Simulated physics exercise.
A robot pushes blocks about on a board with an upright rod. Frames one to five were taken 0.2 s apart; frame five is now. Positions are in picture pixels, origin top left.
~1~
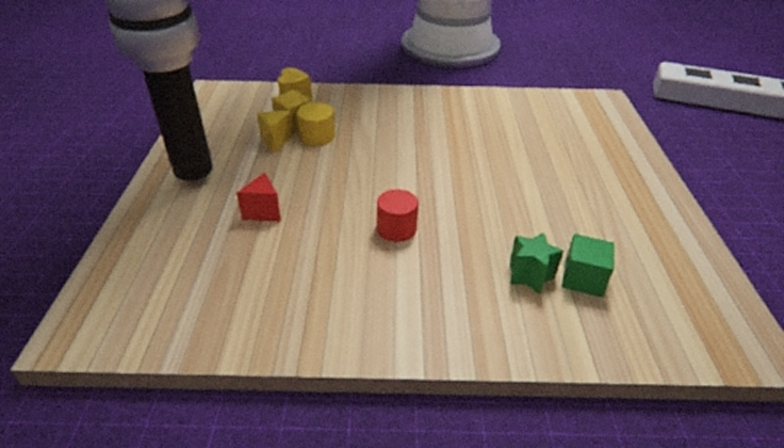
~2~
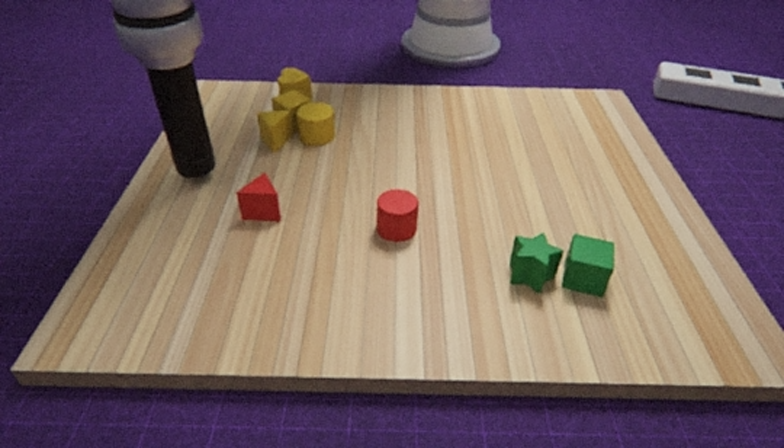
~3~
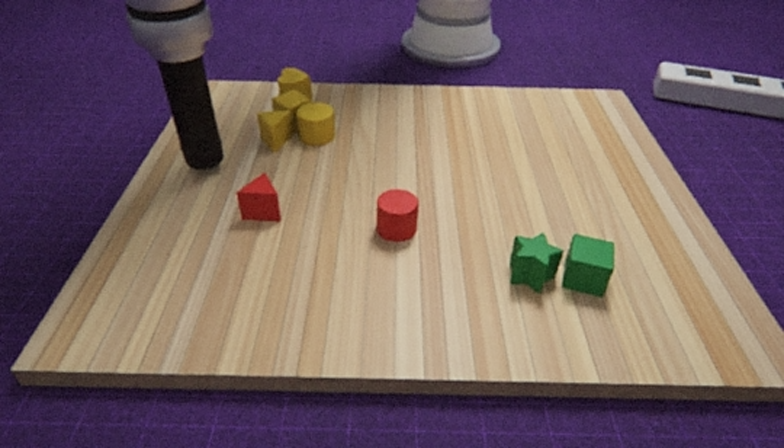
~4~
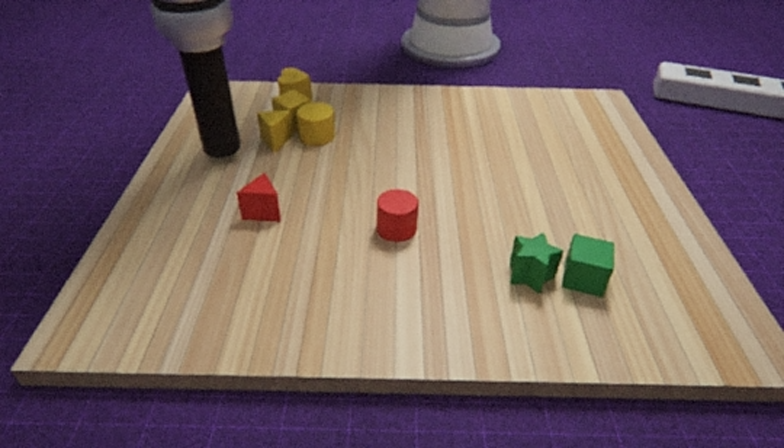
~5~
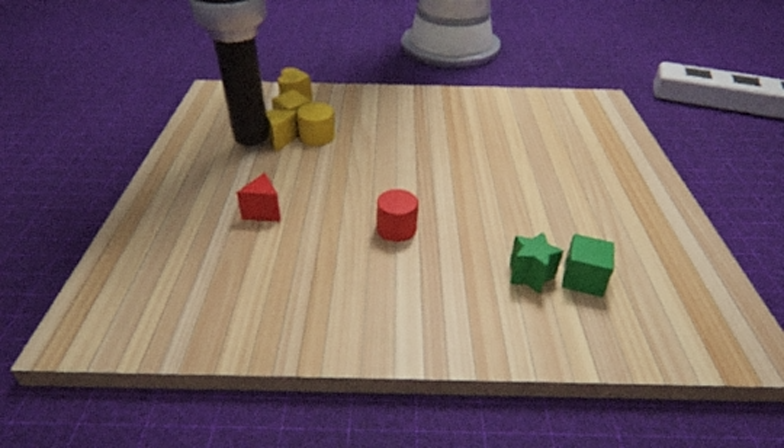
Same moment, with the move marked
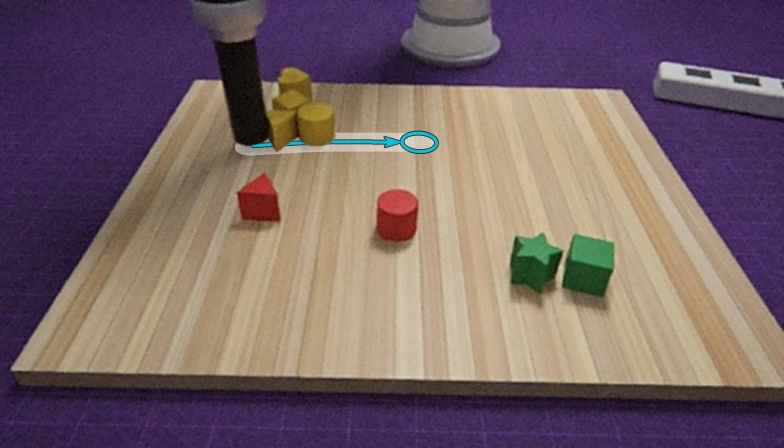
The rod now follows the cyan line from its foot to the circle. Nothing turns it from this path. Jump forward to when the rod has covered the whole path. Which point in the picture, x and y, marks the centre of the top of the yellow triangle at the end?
My best guess is (320, 101).
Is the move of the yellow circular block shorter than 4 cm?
The answer is no.
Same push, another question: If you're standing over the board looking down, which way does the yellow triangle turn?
Looking down: Anticlockwise.
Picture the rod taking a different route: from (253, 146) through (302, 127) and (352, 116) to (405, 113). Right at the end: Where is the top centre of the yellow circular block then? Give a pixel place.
Located at (356, 109).
The drawn path runs from (253, 146) by way of (337, 142) to (419, 142).
The first path, step by step. One third of the way, rod at (311, 134); yellow triangle at (318, 103), turned 40° anticlockwise; yellow square piece at (293, 96), turned 15° anticlockwise; yellow circular block at (347, 106).
Two thirds of the way, rod at (365, 133); yellow triangle at (320, 101), turned 55° anticlockwise; yellow square piece at (293, 96), turned 15° anticlockwise; yellow circular block at (373, 99).
At the end, rod at (420, 134); yellow triangle at (320, 101), turned 55° anticlockwise; yellow square piece at (293, 96), turned 15° anticlockwise; yellow circular block at (375, 99).
